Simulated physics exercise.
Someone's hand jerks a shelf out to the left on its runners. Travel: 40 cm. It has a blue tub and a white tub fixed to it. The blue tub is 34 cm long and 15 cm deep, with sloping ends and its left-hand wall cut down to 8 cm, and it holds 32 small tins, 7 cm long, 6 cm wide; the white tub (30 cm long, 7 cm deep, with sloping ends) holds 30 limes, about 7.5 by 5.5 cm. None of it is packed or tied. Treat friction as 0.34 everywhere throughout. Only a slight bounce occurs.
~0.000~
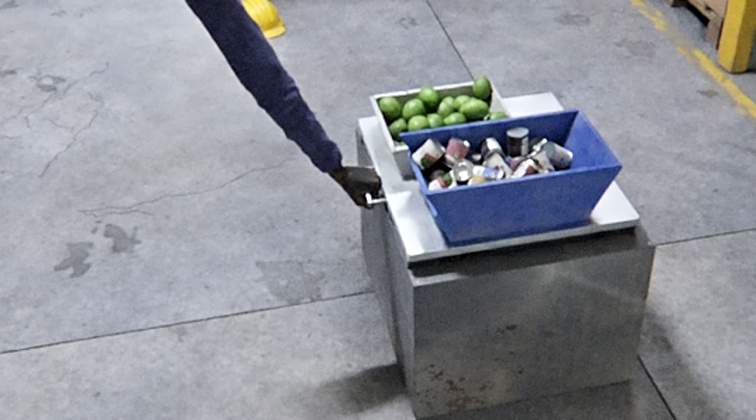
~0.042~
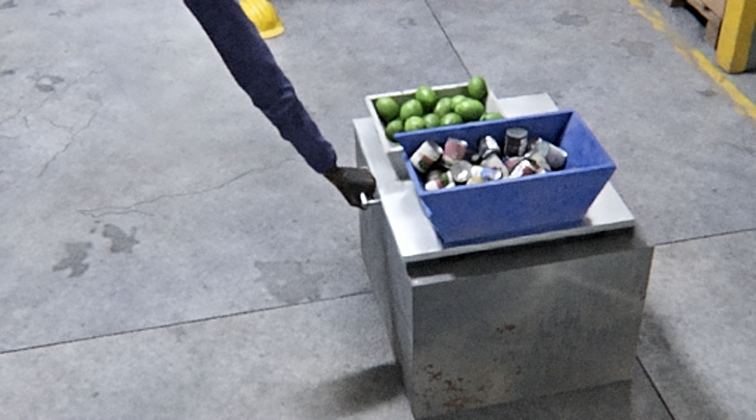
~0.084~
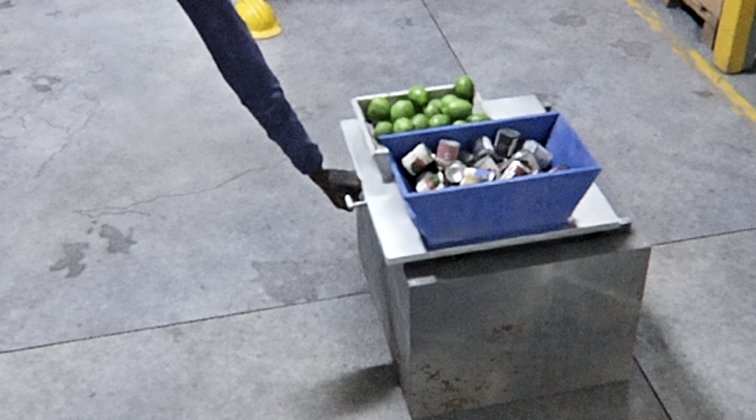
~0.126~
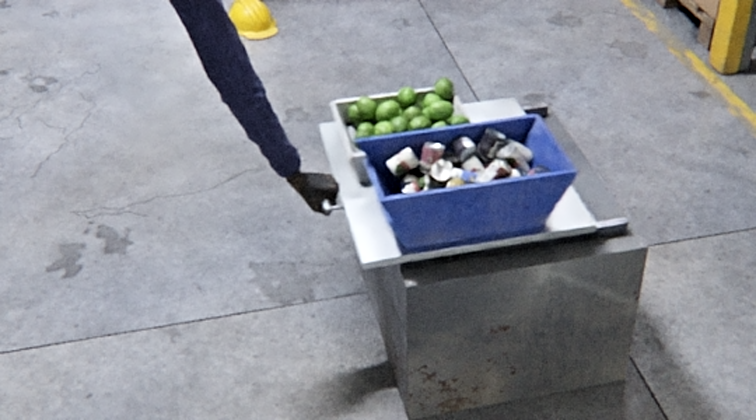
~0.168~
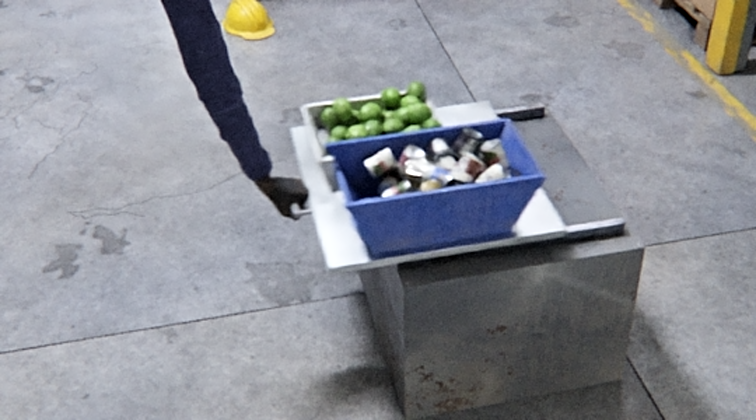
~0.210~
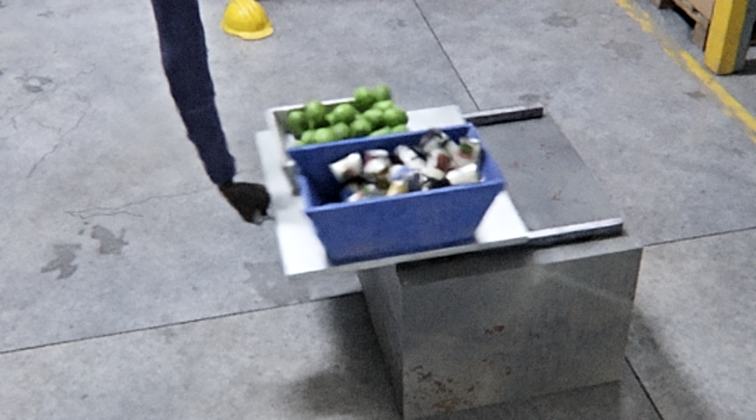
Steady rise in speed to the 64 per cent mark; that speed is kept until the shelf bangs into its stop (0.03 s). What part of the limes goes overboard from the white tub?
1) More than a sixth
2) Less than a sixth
(1) More than a sixth.
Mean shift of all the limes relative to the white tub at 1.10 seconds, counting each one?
I'd say close to 32 cm toward the left.
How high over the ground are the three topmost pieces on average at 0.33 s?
Close to 76 cm, on average.
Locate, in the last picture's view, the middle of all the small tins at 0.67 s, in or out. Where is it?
Centre approx. (296, 213).
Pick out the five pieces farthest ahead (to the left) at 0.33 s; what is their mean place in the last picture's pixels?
Around (239, 137).
After 0.25 s, the runners reach their end.
After 0.33 s, the blue tub has all 32 and the white tub is down by 1 of 30.
After 0.45 s, the blue tub is down by 4 of 32 and the white tub is down by 6 of 30.
After 0.67 s, the blue tub is down by 10 of 32 and the white tub is down by 8 of 30.
When it is over (at 1.10 s), the blue tub is down by 10 of 32 and the white tub is down by 8 of 30. Asked share, 8 of 30, 27 per cent.
